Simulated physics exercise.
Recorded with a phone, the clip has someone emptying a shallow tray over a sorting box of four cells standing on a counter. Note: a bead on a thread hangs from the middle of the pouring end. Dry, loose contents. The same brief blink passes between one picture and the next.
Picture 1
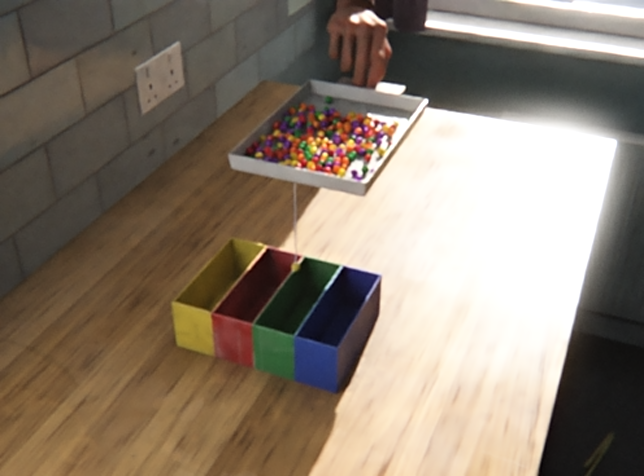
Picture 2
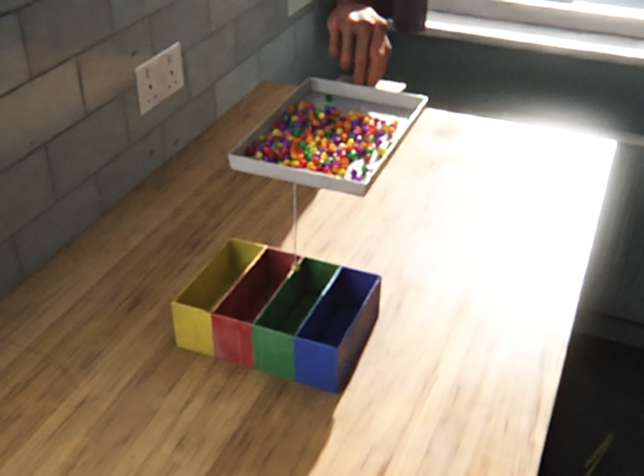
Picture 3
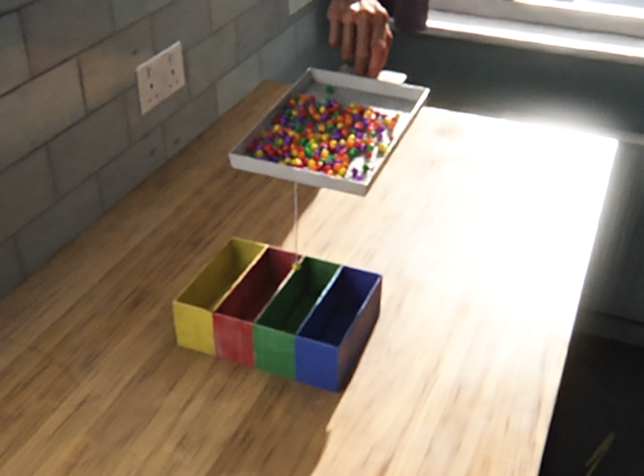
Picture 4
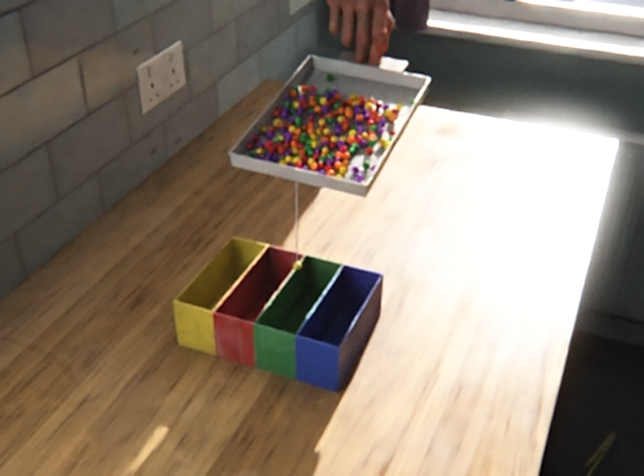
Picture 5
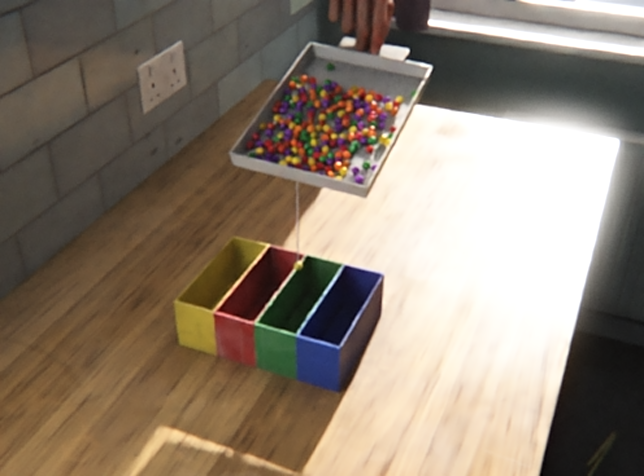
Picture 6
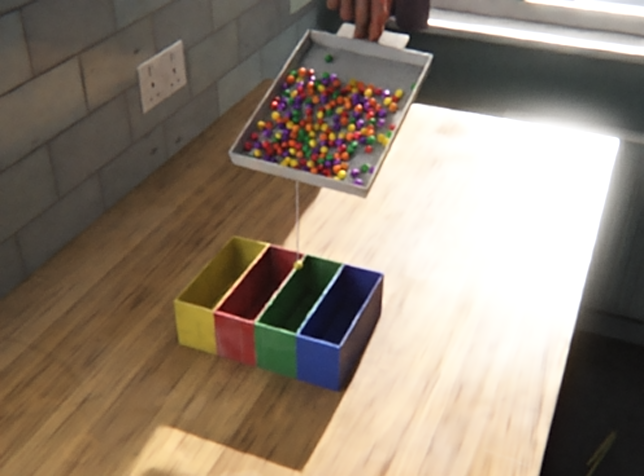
We see a hand raise the far end of a shallow tray of colourful beads above a box with yellow, red, green and blue cells; the tray tilts steadily toward its near right corner, and the beads shift inside it.
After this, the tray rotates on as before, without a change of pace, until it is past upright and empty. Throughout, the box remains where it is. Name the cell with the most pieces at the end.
Blue.
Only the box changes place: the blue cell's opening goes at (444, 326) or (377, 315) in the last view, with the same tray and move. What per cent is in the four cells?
You'd get near 70 percent first and near 90 percent next.
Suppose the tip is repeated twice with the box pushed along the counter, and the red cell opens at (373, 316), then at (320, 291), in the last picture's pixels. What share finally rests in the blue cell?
Close to 0 in a hundred first, close to 0 in a hundred second.
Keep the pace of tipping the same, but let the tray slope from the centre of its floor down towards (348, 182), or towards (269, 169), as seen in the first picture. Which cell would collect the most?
So the first one goes to the blue cell and the second to the cell in yellow.
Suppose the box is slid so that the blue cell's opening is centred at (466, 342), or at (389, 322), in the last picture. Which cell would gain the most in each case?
In order: That yellow cell, that green cell.
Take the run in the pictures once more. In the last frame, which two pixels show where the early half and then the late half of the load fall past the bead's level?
It goes through near (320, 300) first, then near (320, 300).
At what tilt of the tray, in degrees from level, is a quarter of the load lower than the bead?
Roughly 100 degrees of tilt.
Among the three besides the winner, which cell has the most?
The green cell.
Soon after the last picture, tray tipped steeply; nearly all on the tray; a stray few falling or outside the box.
A little later, tray tipped past a quarter turn; about a quarter on the tray; about a quarter in the blue cell; a small part in the green cell; a stray few in the red cell; a stray few in the yellow cell; about a third falling or outside the box.
Later still, tray tipped past a quarter turn; about half in the blue cell; about a quarter in the green cell; a small part in the red cell; a stray few in the yellow cell; a small part falling or outside the box.
By the end, tray tipped past a quarter turn; about half in the blue cell; about a quarter in the green cell; a small part in the red cell; a stray few in the yellow cell; a small part outside the box.
